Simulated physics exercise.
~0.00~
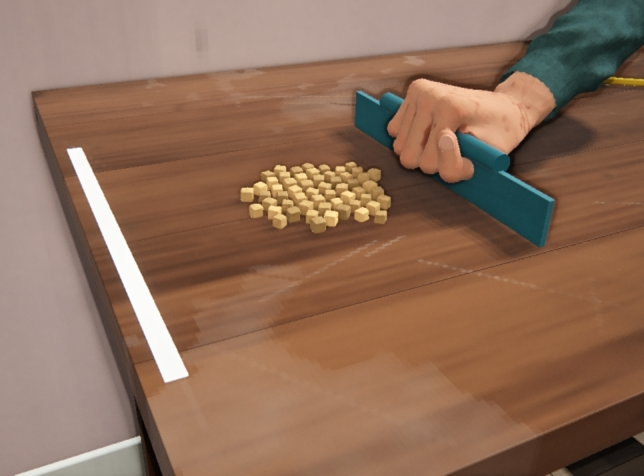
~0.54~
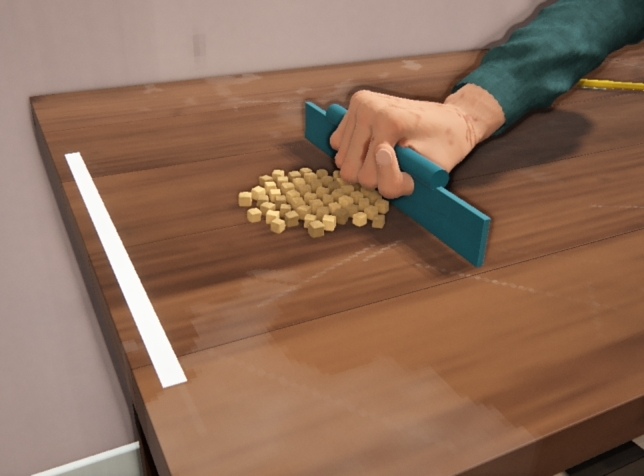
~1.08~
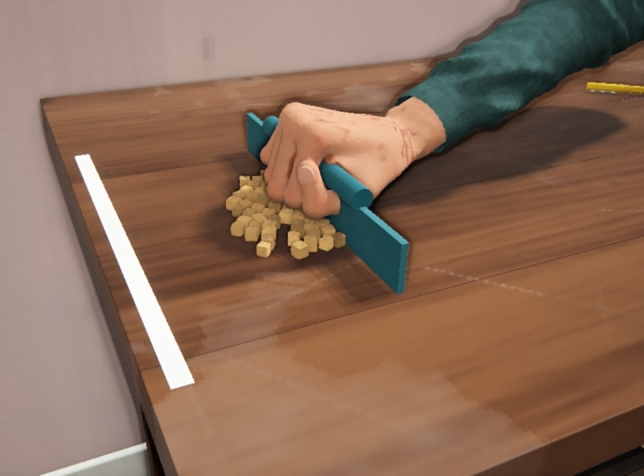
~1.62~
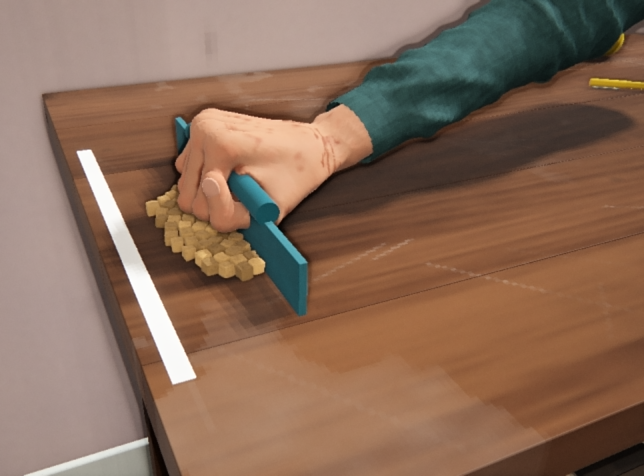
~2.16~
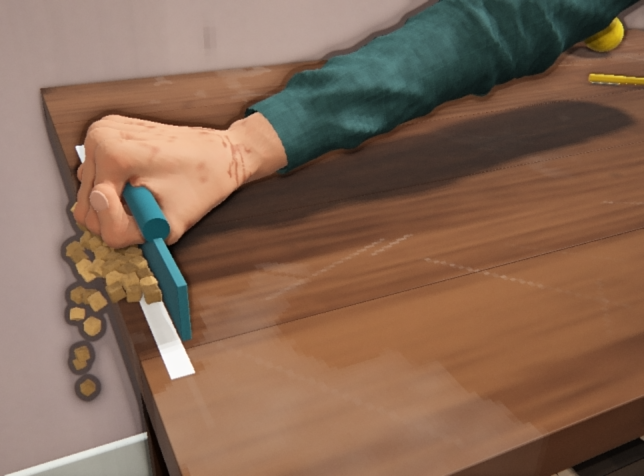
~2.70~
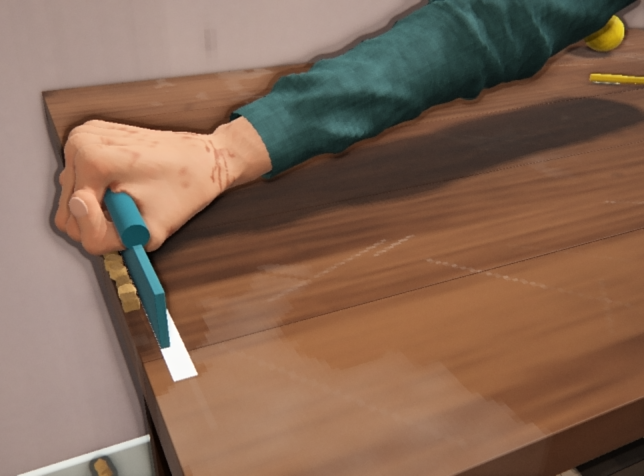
A hand in a green sleeve slid a teal scraper leftward across a wooden table, gathering a patch of small yellowish cubes and pushing them over the white tape until most tumbled off the left edge, leaving a few beside the blade.
